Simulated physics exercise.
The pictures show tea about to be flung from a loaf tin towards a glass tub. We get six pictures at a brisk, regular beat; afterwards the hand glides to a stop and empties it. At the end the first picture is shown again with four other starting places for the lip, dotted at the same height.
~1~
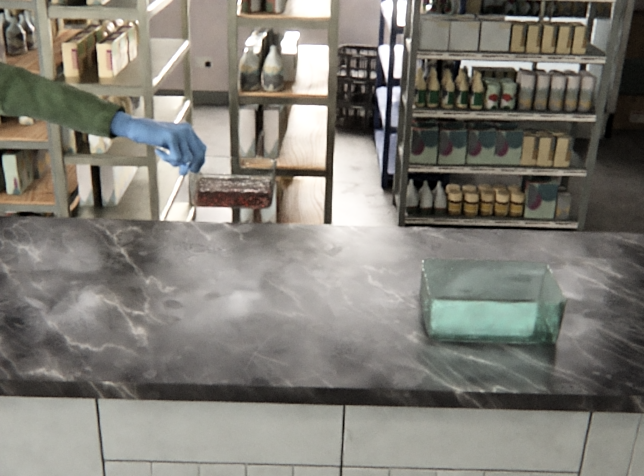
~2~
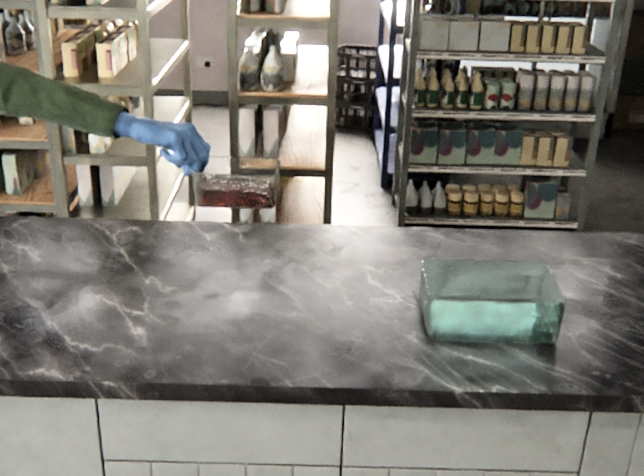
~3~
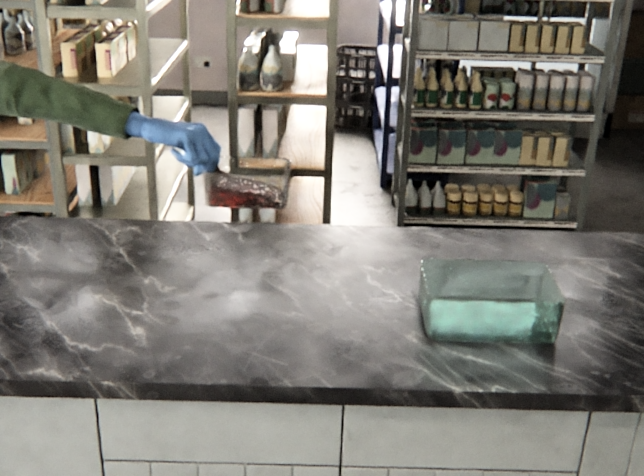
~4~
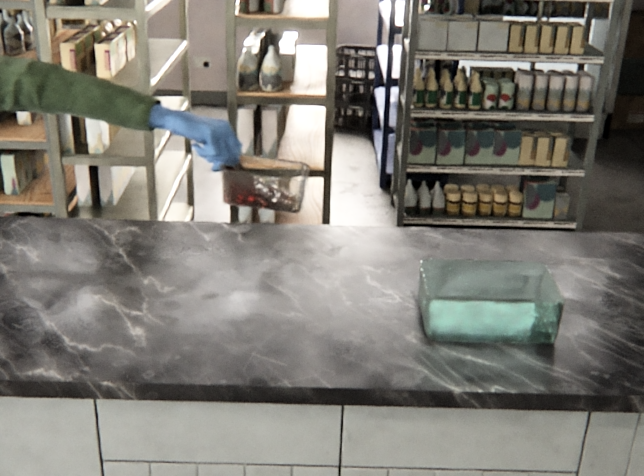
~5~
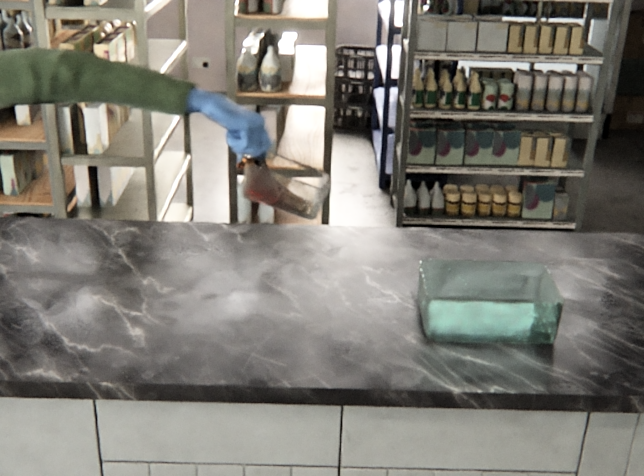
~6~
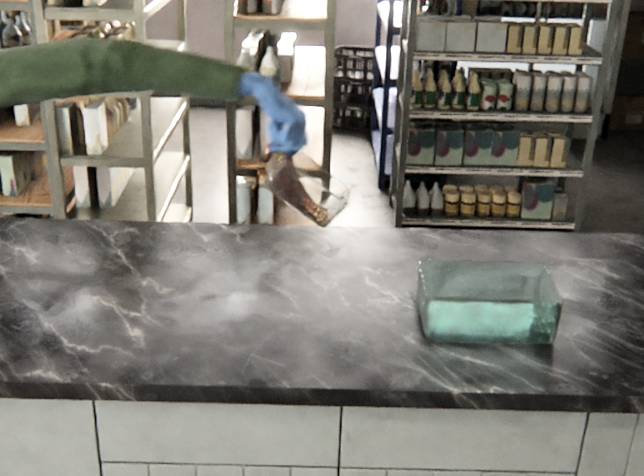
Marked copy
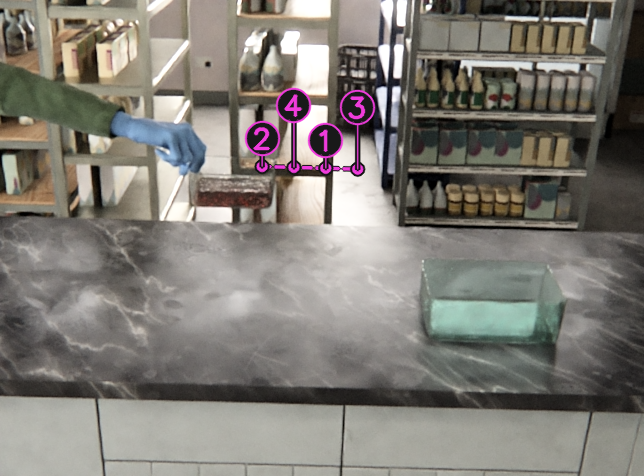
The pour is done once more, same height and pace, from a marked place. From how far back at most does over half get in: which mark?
4 will do.
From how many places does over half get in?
Three of the four.
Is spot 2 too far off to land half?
Yes, it does.
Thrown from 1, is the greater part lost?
No, not at all.
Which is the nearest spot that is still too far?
Spot 2.
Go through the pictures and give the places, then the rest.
Upright, lip at (274, 166); tub from (427, 337) to (557, 341); nothing has left yet.
Upright, lip at (278, 166); nothing has left yet.
Upright, lip at (288, 167); nothing has left yet.
Tipped about 6°, lip at (307, 172); tea is over the rim, down to (231, 162).
Tipped about 19°, lip at (329, 182); tea is over the rim, down to (242, 163).
Tipped about 36°, lip at (348, 195); tea is over the rim, down to (261, 174).
On the marked copy, 1 at (325, 168); 2 at (262, 166); 3 at (357, 169); 4 at (293, 167).
Choosing 1, about 81 % lands in the tub, 12 % falls short and 7 % goes beside or beyond.
Choosing 2, about 21 % lands in the tub, 73 % falls short and 6 % goes beside or beyond.
Choosing 3, about 72 % lands in the tub, 7 % falls short and 20 % goes beside or beyond.
Choosing 4, about 72 % lands in the tub, 22 % falls short and 6 % goes beside or beyond.
